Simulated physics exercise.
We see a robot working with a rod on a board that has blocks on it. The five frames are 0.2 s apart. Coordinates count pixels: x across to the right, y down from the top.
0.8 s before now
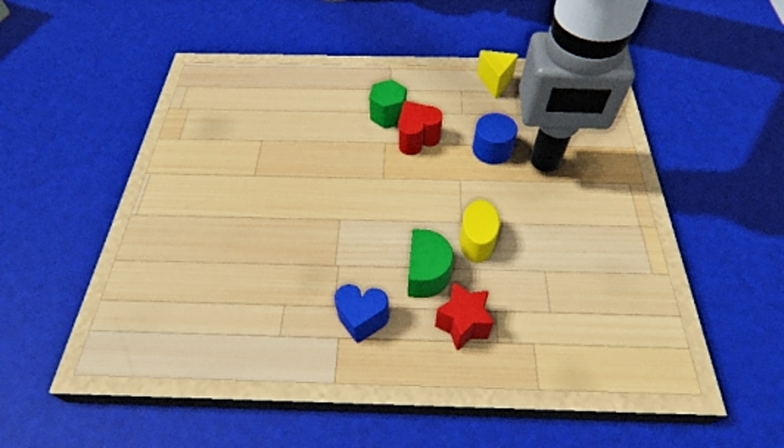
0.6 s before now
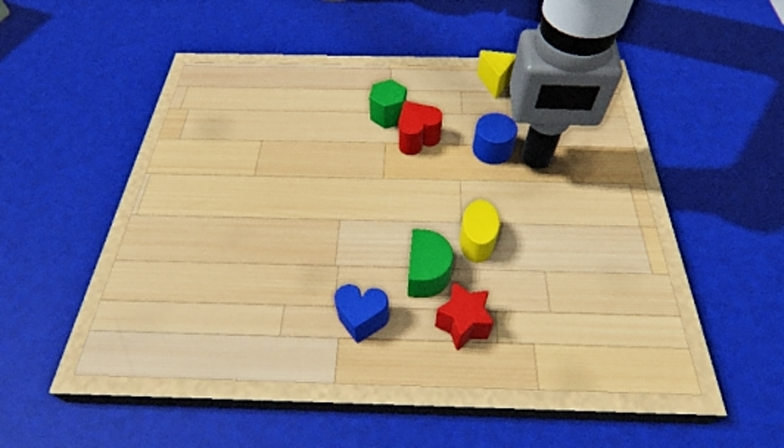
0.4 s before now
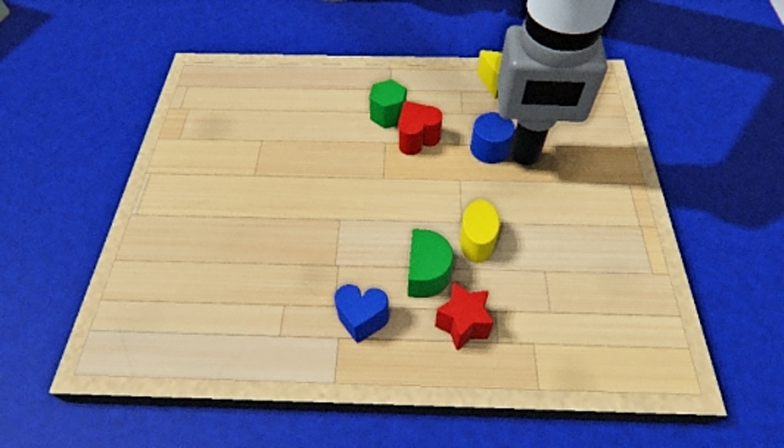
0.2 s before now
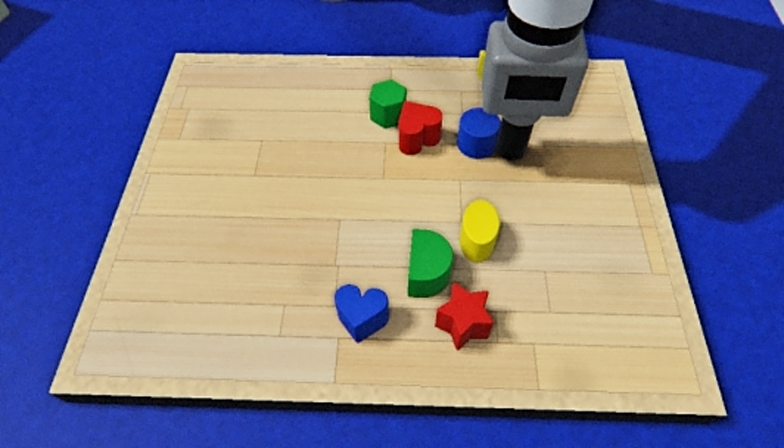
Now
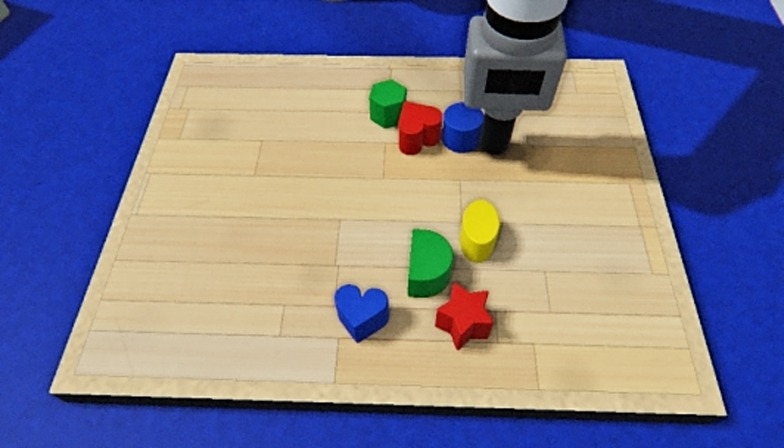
The clip shows a robot's dark rod moving left across a wooden board of colourful blocks, meeting the blue circular block and pushing it a short way left, up beside the red heart, while the other blocks stay still.
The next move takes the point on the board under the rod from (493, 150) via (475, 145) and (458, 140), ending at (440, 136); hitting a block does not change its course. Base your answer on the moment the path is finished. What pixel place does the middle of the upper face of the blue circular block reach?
I think it will end close to (419, 94).
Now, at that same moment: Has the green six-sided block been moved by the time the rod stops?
Going by the path, yes.
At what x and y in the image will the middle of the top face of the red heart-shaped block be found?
Pixel (393, 112).
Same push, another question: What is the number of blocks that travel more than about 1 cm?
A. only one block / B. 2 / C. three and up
The answer is C.
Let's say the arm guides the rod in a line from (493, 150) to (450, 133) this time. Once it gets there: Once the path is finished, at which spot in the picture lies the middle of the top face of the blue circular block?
My estimate: (424, 95).
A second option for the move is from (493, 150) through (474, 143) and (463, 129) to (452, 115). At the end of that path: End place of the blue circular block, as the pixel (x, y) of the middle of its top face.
When the path ends, it will be at (420, 88).
The first path, step by step. Halfway along, rod at (468, 136); green six-sided block at (385, 90); red heart-shaped block at (402, 114), turned 50° anticlockwise; blue circular block at (441, 104).
At the end, rod at (441, 130); green six-sided block at (373, 87), turned 45° clockwise; red heart-shaped block at (393, 112), turned 95° anticlockwise; blue circular block at (419, 94).
